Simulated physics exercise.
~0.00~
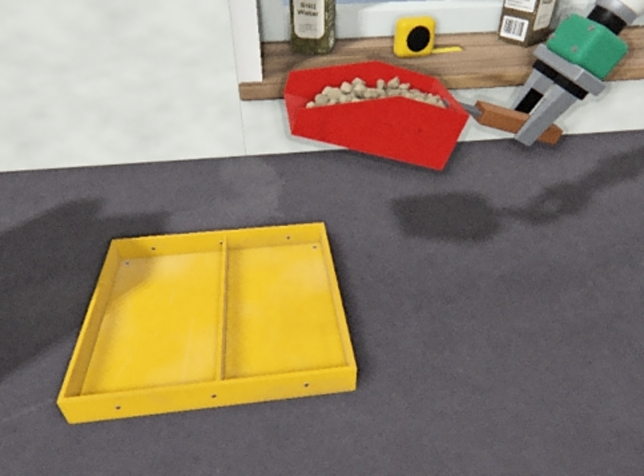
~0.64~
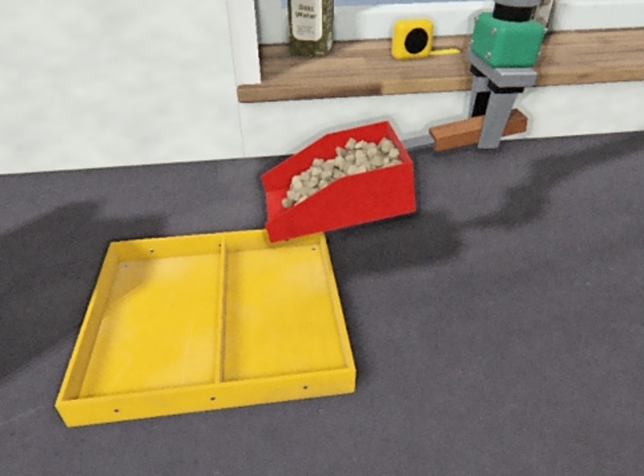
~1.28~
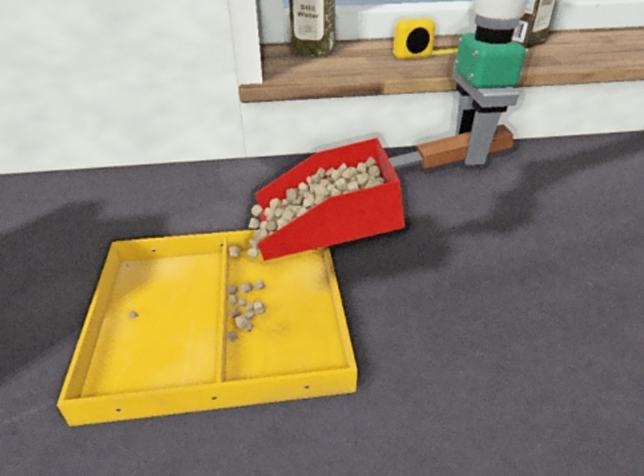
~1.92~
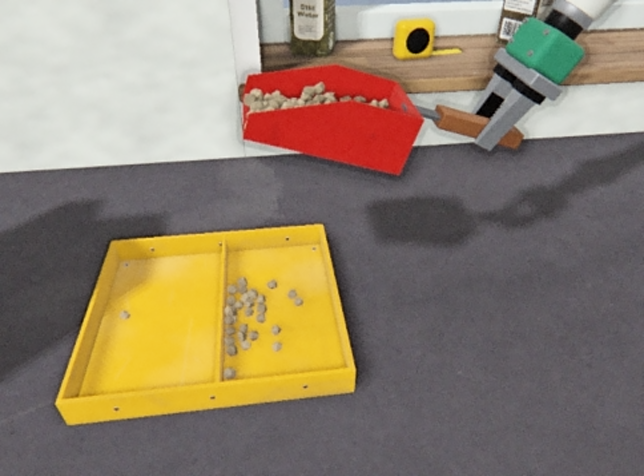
On a dark grey table top beside a wooden ledge holding a jar and a yellow tape measure, a robot gripper holds a red scoop heaped with small pebbles above and behind a yellow tray split by a cross wall. The arm swings the scoop down and to the left until its open front hangs over the tray's back edge. As the scoop tips forward, some pebbles spill out, mostly into the right part, while one lands in the left. The gripper then tilts the scoop back and lifts it away, still carrying most of its load.
